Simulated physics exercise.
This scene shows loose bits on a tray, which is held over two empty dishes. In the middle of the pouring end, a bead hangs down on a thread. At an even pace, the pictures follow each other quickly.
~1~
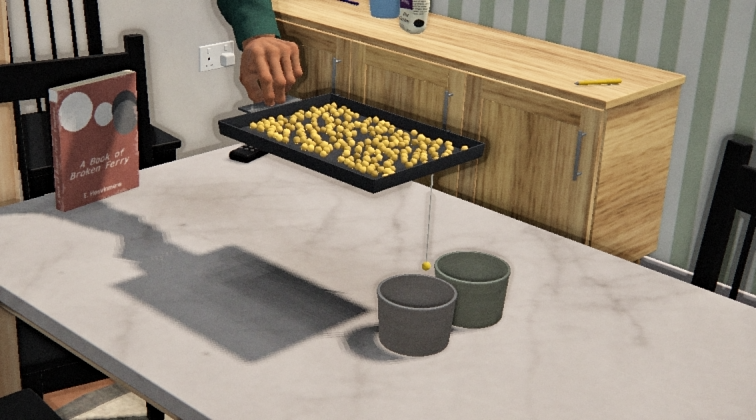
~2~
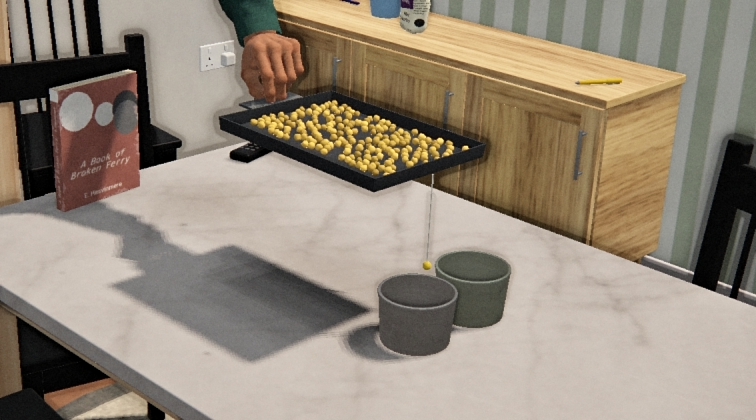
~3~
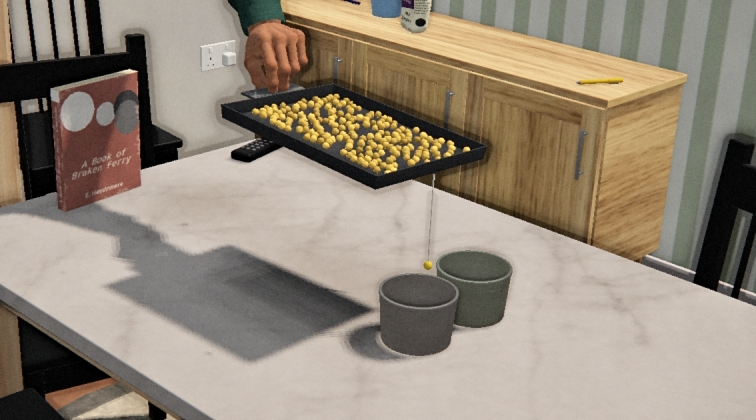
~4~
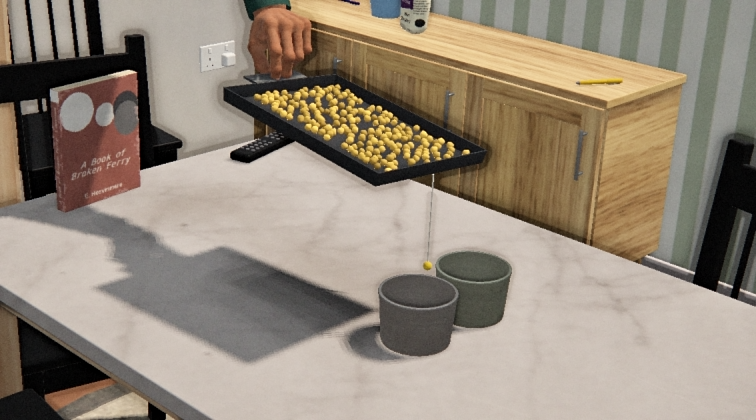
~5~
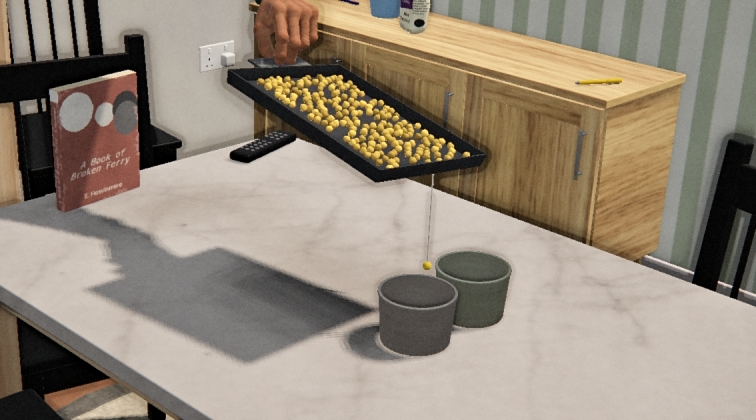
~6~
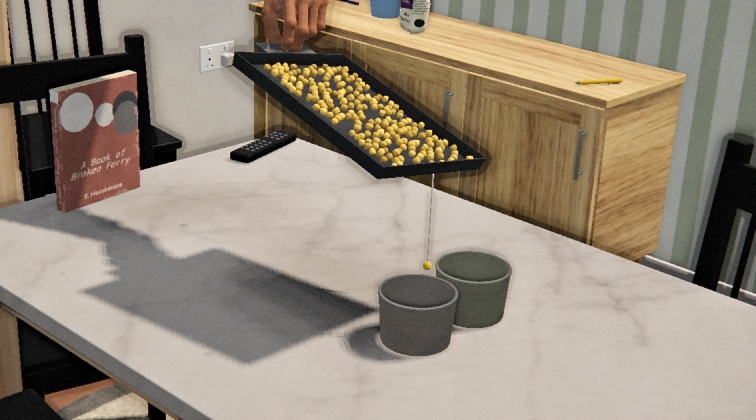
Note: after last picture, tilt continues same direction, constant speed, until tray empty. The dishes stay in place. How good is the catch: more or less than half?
Most is saved.
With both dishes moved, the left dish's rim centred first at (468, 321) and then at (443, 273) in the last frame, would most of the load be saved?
First place: Short of half; second place: Beyond half.
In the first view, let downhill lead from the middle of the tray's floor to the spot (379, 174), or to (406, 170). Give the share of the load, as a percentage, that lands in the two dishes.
30 % then 30 %, roughly.
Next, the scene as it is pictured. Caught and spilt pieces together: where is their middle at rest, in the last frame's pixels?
About pixel (473, 304).
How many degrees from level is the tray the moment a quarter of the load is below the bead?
Roughly 110°.
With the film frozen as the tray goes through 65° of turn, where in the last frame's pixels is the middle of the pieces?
Roughly at (448, 141).
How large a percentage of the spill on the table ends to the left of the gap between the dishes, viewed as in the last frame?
Near 40 %.
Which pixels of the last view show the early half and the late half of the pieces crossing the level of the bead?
Early half (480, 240), late half (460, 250).
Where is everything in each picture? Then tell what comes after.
In the first frame, corners of the pouring end at (374, 179) and (483, 143), level; middle of the load at (349, 135), puffed corn balls; left dish at (445, 324); right dish at (500, 298); bead on its thread at (426, 266).
In the second frame, corners of the pouring end at (375, 178) and (483, 144), level; middle of the load at (350, 133).
In the third frame, corners of the pouring end at (377, 175) and (485, 146), tipped barely, lowest at the right corner; middle of the load at (352, 133).
In the fourth frame, corners of the pouring end at (378, 172) and (485, 150), tipped a little, lowest at the right corner; middle of the load at (353, 127).
In the fifth frame, corners of the pouring end at (380, 169) and (485, 154), tipped a little, lowest at the right corner; middle of the load at (355, 120).
In the sixth frame, corners of the pouring end at (383, 166) and (484, 157), tipped clearly, lowest at the right corner; middle of the load at (360, 114); left dish at (446, 324); right dish at (501, 297).
Soon after the last picture, tray tipped steeply; nearly all on the tray; a stray few in the right dish; a small part in the air.
A little later, tray tipped past a quarter turn; about two thirds on the tray; a small part in the right dish; a small part outside both; a small part in the air.
Later still, tray tipped past a quarter turn; most in the right dish; about a quarter outside both.
At rest, tray tipped past a quarter turn; none in the left dish; most in the right dish; about a quarter outside both.
